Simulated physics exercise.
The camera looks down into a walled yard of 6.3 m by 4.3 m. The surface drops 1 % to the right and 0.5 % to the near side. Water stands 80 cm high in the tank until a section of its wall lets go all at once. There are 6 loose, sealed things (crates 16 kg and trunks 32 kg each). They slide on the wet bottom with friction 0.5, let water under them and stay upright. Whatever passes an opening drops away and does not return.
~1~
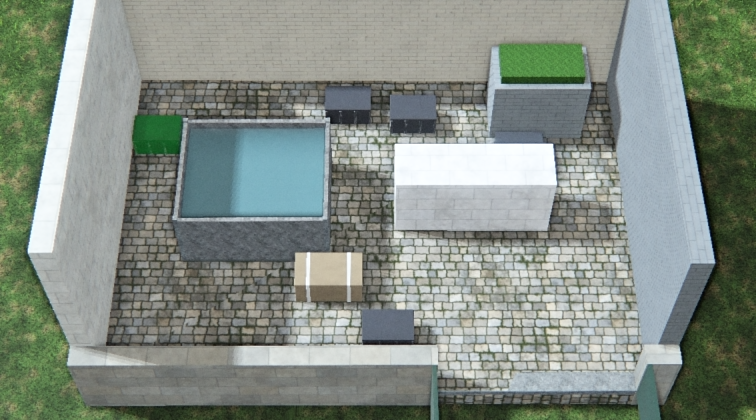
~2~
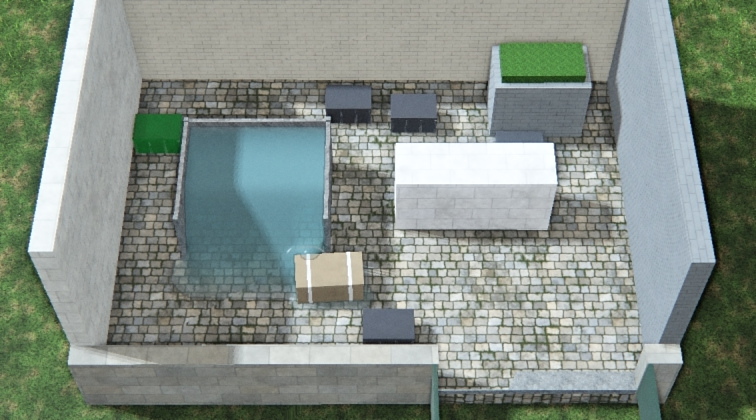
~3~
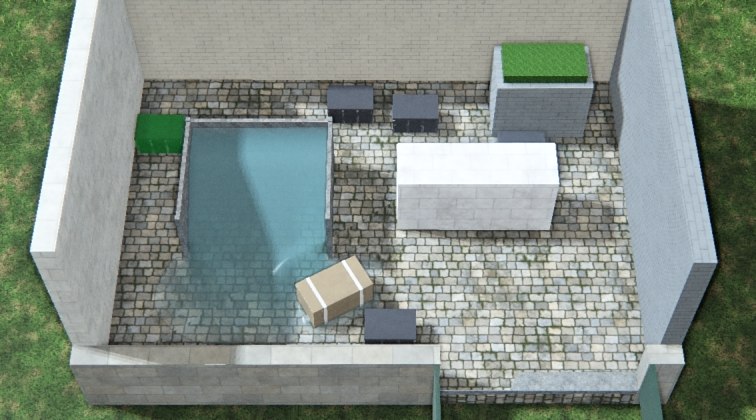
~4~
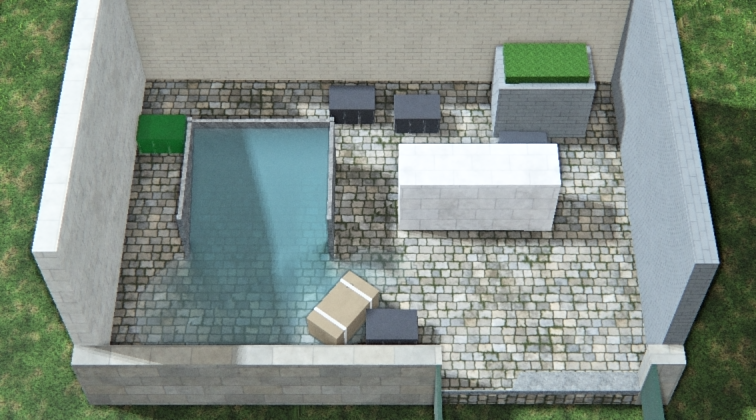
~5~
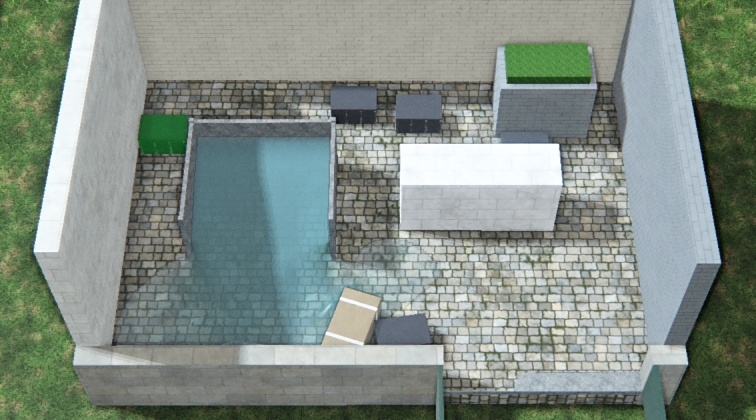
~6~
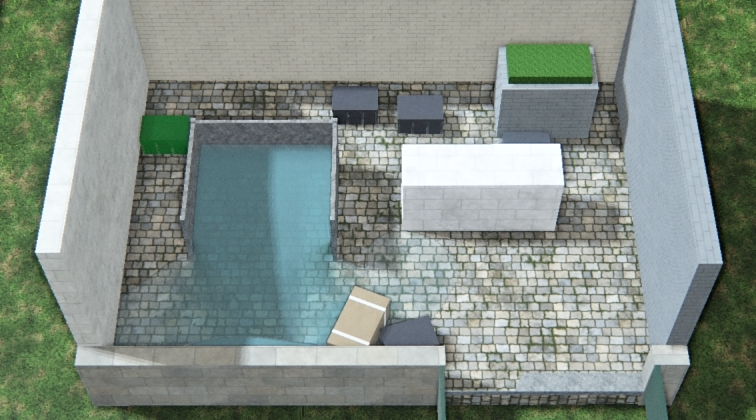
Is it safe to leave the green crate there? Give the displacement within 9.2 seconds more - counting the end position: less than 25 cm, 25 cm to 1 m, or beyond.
Green crate gets carried off.
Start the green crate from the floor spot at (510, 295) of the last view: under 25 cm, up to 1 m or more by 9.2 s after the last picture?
It ends far away.
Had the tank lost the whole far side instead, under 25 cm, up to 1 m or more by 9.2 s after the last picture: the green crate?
In that case the green crate ends far away.
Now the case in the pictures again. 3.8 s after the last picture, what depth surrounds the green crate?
Roughly 6 cm.
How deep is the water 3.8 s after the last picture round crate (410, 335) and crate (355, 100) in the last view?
About 12 and 3 cm.
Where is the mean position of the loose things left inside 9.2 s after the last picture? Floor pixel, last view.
At about (475, 152).
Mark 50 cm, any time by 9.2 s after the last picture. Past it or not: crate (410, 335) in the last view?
It is over.
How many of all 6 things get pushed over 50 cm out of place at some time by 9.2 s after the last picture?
I count 4.
Then, 1.2 s after the last picture the green crate is near (164, 128), 0.0 m from its start, aground; 0 of 6 are out; 0 afloat.
Then, 3.8 s after the last picture the green crate is near (333, 110), 2.2 m from its start, aground; 0 of 6 are out; 1 afloat.
Then, 6.2 s after the last picture the green crate is near (373, 154), 2.7 m from its start, aground; 0 of 6 are out; 3 afloat.
Then, 9.2 s after the last picture the green crate is near (365, 157), 2.6 m from its start, aground; 0 of 6 are out; 5 afloat.
